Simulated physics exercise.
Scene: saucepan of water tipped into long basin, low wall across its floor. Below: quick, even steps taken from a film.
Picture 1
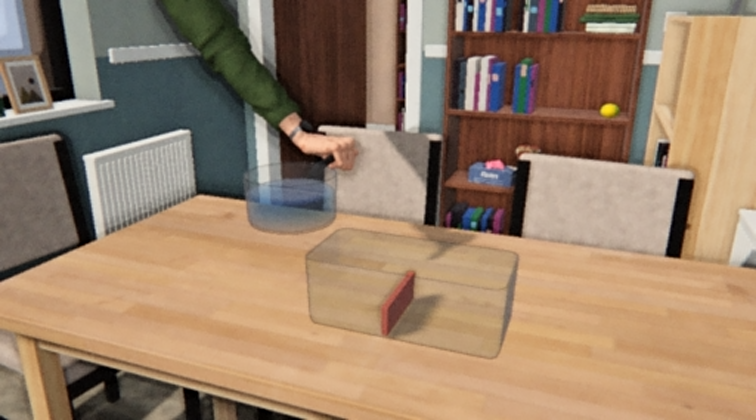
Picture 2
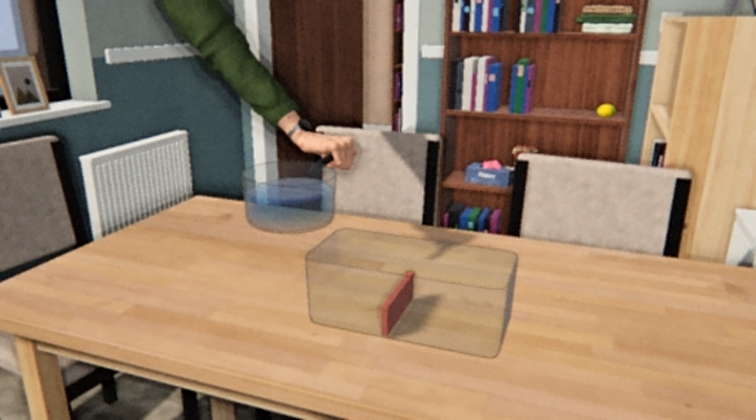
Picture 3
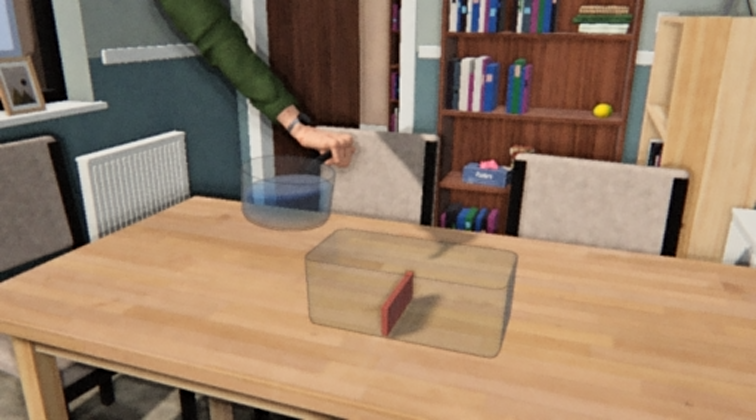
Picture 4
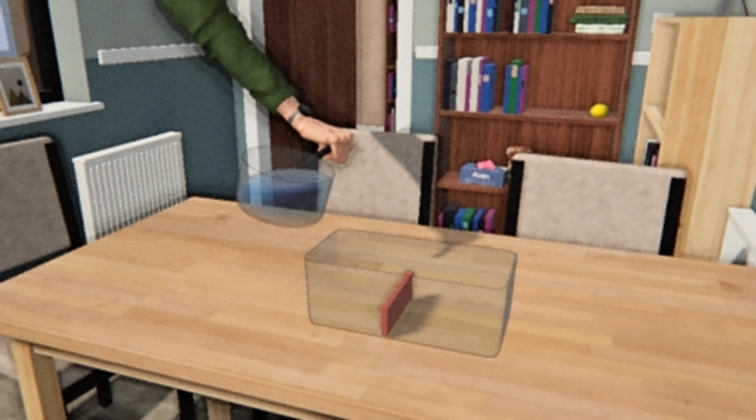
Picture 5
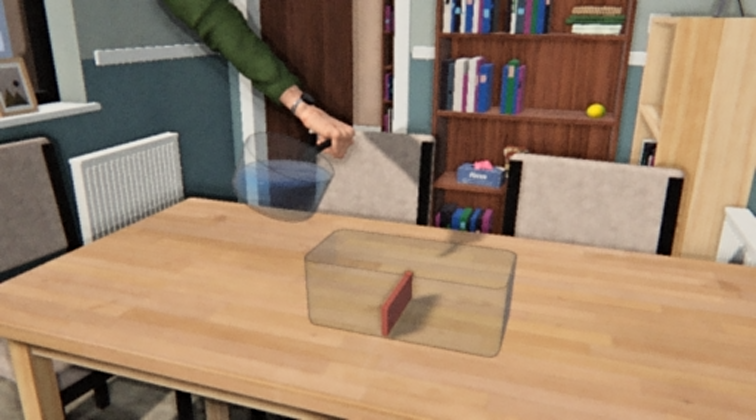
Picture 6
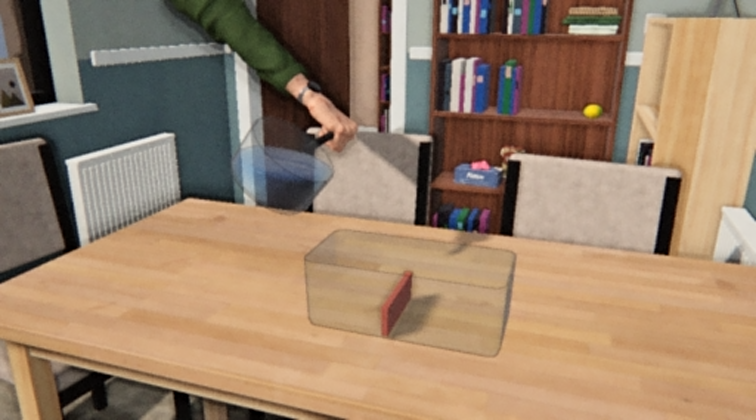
Dining room with bookshelf, a green-sleeved arm reaching over a table as a clear container of blue water tilts beside a long basin.
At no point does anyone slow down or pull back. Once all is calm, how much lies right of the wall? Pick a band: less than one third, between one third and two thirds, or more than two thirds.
It is between one third and two thirds.
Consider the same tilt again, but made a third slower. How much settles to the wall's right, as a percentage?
Close to 50 in a hundred.
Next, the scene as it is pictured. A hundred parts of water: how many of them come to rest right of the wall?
That works out to roughly 50 percent.
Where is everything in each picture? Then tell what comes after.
In the first frame, it leans 0°; its right rim is at (332, 179); the water meets the walls at (256, 185) and (332, 195); the long basin's rim runs from (323, 243) to (513, 272); the wall's top is at (399, 290).
In the second frame, it leans 2°; its right rim is at (331, 180); the water meets the walls at (254, 185) and (331, 193).
In the third frame, it leans 7°; its right rim is at (331, 180); the water meets the walls at (252, 183) and (330, 188).
In the fourth frame, it leans 15°; its right rim is at (330, 180); the water meets the walls at (248, 176) and (329, 183).
In the fifth frame, it leans 25°; its right rim is at (329, 181); the water meets the walls at (244, 164) and (330, 177).
In the sixth frame, it leans 38°; its right rim is at (329, 181); the water meets the walls at (243, 148) and (329, 174); 1 per cent is over the edge.
A moment on, the saucepan is tipped right over and 46 per cent is still to pour, 5 is left of the wall and 0 right of it.
Next, the saucepan is tipped right over and 3 per cent is still to pour, 21 is left of the wall and 64 right of it.
Then the saucepan is tipped right over and 0 per cent is still to pour, 31 is left of the wall and 38 right of it.
Later the saucepan is tipped right over and 1 per cent is still to pour, 39 is left of the wall and 48 right of it.
At rest 43 per cent lies left of the wall, 49 right of it and 8 outside.
